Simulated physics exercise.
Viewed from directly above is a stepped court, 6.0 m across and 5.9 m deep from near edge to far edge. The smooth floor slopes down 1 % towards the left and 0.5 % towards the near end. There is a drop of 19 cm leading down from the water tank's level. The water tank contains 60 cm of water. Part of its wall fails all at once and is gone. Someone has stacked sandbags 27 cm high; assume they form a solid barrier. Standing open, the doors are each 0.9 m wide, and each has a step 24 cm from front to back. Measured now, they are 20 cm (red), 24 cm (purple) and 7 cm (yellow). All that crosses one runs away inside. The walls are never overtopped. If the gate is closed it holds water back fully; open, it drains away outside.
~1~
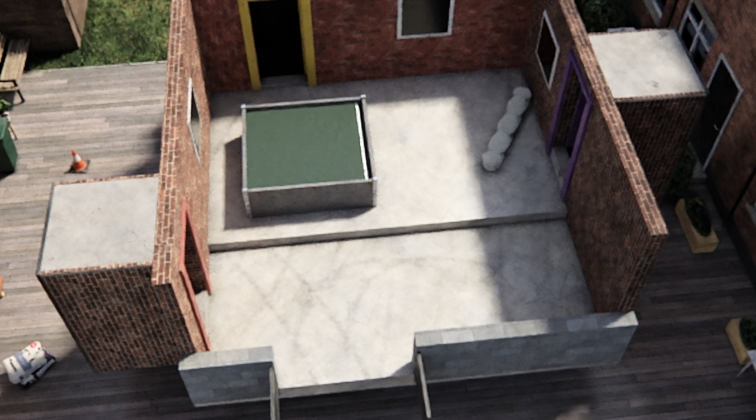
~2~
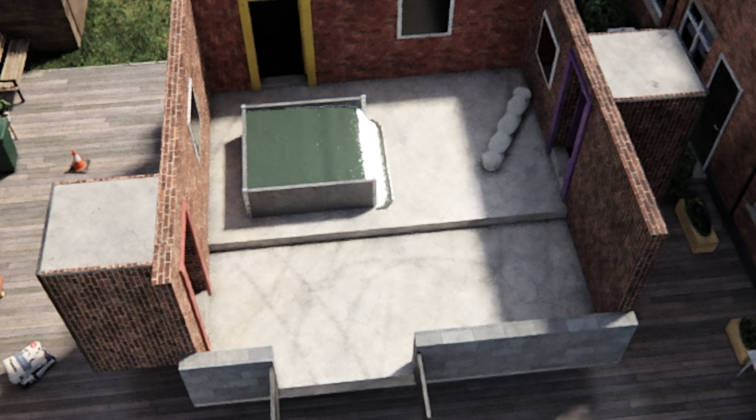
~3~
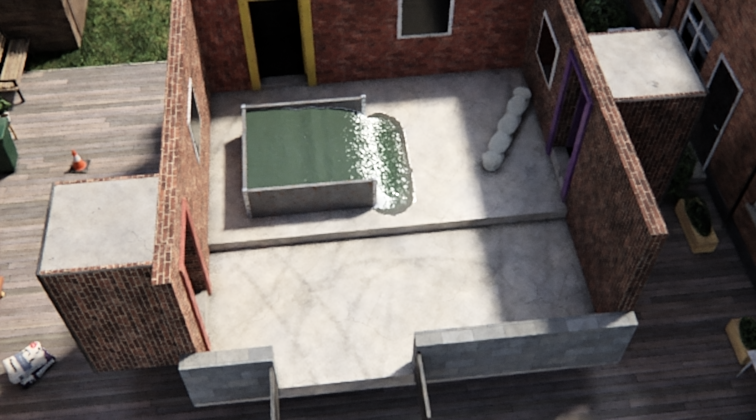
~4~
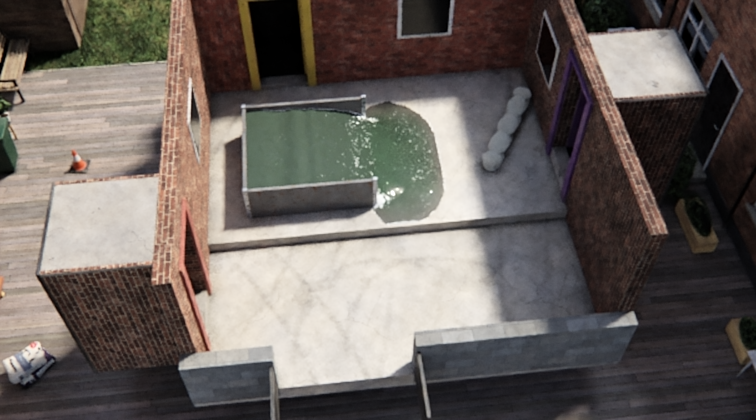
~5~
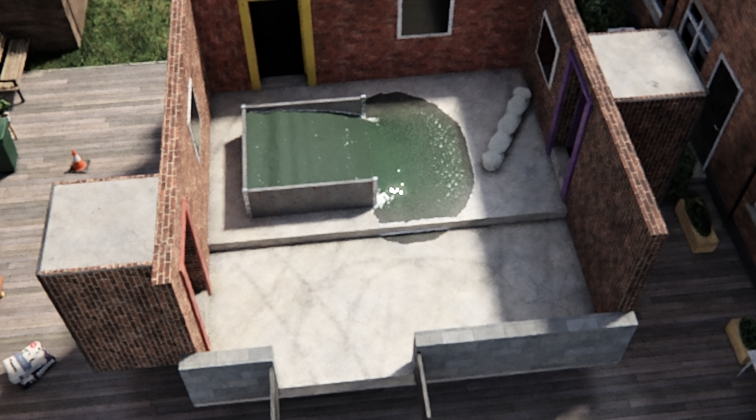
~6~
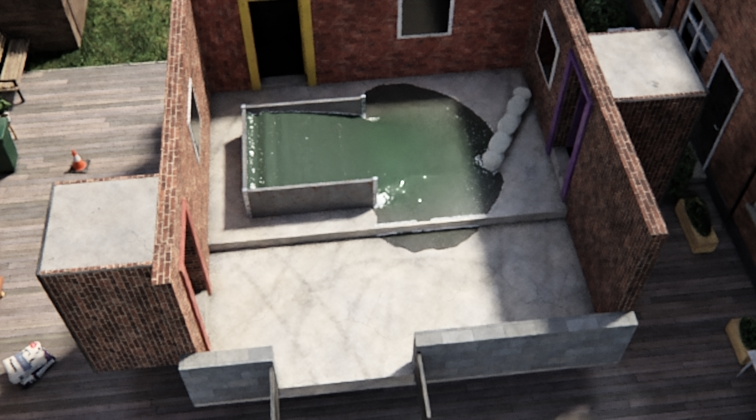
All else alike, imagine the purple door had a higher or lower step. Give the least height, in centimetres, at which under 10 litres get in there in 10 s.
13.5 cm.
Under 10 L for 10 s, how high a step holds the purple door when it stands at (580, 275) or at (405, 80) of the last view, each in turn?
Minimums: About 13.0 cm and 11.5 cm.
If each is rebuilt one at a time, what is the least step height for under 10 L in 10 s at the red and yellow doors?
About 12.5 cm at red and about 6.5 cm at yellow.
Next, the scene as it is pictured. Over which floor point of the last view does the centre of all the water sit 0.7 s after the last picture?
My guess is close to (366, 164).
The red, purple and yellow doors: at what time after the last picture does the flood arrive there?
Red 4.5 s, purple 0.3 s, yellow 3.2 s.
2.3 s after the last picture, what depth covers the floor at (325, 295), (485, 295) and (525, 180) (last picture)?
About 0, 1 and 3 cm.
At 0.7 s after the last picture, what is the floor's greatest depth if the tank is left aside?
Around 34 centimetres.
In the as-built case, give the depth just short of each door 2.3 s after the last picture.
Reading in centimetres: Red = 0, purple = 11, yellow = 0.
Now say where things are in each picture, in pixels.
The first picture shows the water tank at (307, 145) is whole and still, 60 cm deep; the purple door at (567, 135) is dry.
In the second picture, the front is at (387, 202), 0.2 m from the gap at (368, 156); 0.4 m2 of floor is wet, 60 cm left at the back.
In the third picture, the front is at (410, 191), 0.7 m from the gap at (368, 157); 1.3 m2 of floor is wet, 60 cm left at the back.
In the fourth picture, the gap is at (368, 158), the front 1.2 m out at (439, 178); the back of the water tank holds 60 cm.
In the fifth picture, water pours out at (368, 158) and has run 1.7 m, to (469, 170); about 7 cm deep outside, 58 cm at the back.
In the sixth picture, the gap is at (368, 158), the front 2.3 m out at (493, 142); the back of the water tank holds 51 cm; the purple door at (567, 135), 3.3 m from the gap, is still 1.0 m from the nearest water.
Then, 0.7 s after the last picture water covers 35 % of the floor, deepest (34 cm) near (485, 153); 10 cm at the purple door, 0 litres in over its 24 cm step.
Then, 2.3 s after the last picture water covers 45 % of the floor, deepest (40 cm) near (529, 98); 11 cm at the purple door, 0 litres in over its 24 cm step.
Then, 9.3 s after the last picture water covers 90 % of the floor, deepest (14 cm) near (373, 236); 1 cm at the purple door, 0 litres in over its 24 cm step.
At the purple door as built, the water peaked near 14 cm, 1.1 s after the last picture.
With a step of 12 cm, 17 litres would have come in within the 10 s; with 16 cm, 4 litres. So under 10 litres takes about 13.5 cm.
